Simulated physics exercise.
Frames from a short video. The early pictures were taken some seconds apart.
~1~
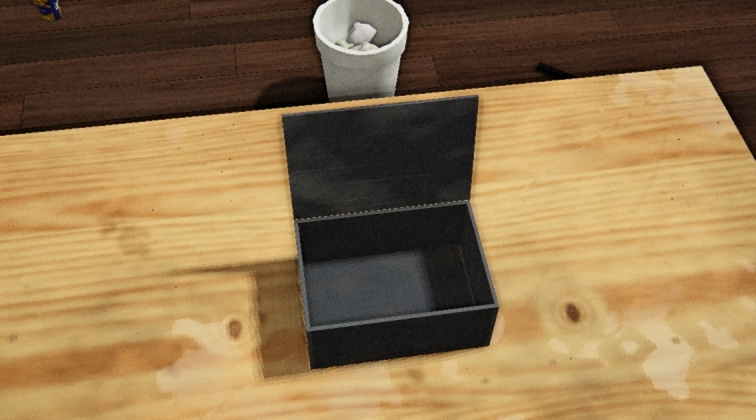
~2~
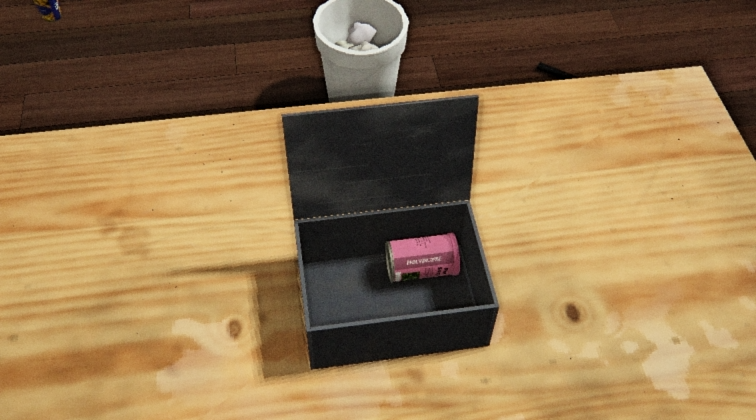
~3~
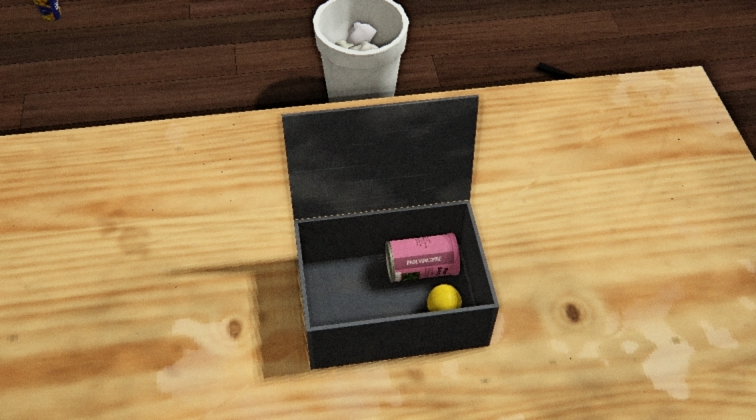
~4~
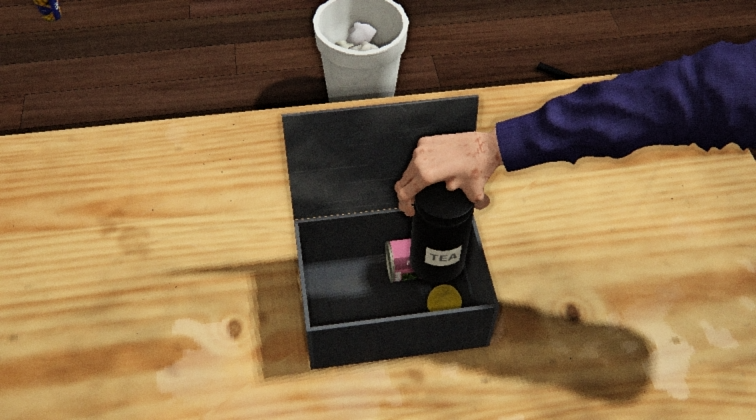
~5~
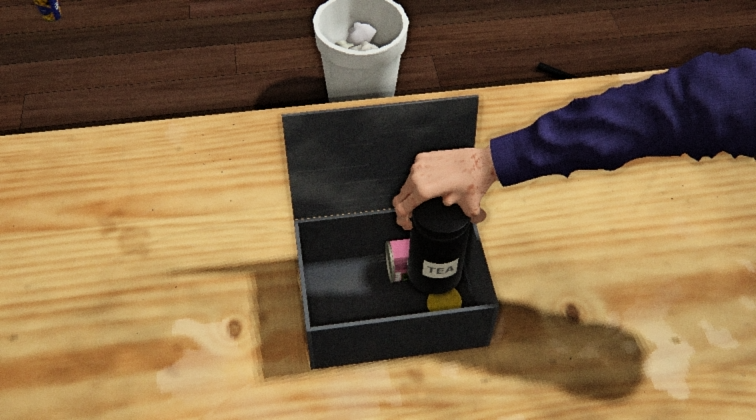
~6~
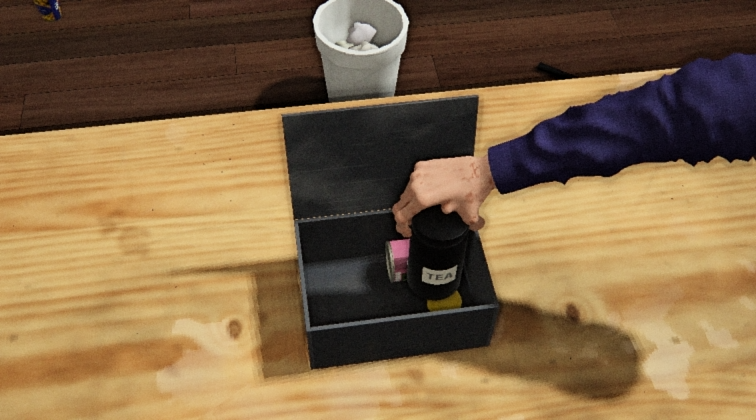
The clip opens on an empty, open black box on a wooden table, with a white bin behind it. A pink tin appears inside, followed by a small yellow ball near the front. A hand then reaches in from the right and lowers a black tea jar into the box, still gripping it.
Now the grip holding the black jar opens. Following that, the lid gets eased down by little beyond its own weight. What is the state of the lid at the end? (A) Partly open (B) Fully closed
Fully closed.
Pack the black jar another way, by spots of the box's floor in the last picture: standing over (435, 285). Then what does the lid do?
The lid remains open a bit this time.
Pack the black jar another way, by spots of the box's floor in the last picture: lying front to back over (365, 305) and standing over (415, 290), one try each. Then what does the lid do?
Packed the first way the lid lowers fully; packed the second way it is left gaping.
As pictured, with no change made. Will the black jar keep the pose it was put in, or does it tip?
Once everything settles, the black jar ends up at a slant.
Then, 0.50 s after the last picture, black jar on its side near (375, 303); yellow lemon rolled about its own width.
Then, 1.50 s after the last picture, lid 66° above the rim; black jar on its side near (364, 303); yellow lemon rolled about its own width.
Then, 1.90 s after the last picture, lid 18° above the rim; black jar on its side near (364, 302); yellow lemon rolled a little.
At rest, lid shut; tipped over in the box, black jar; the other 2 in place. Seen from the same camera at the end, black jar near (364, 302).
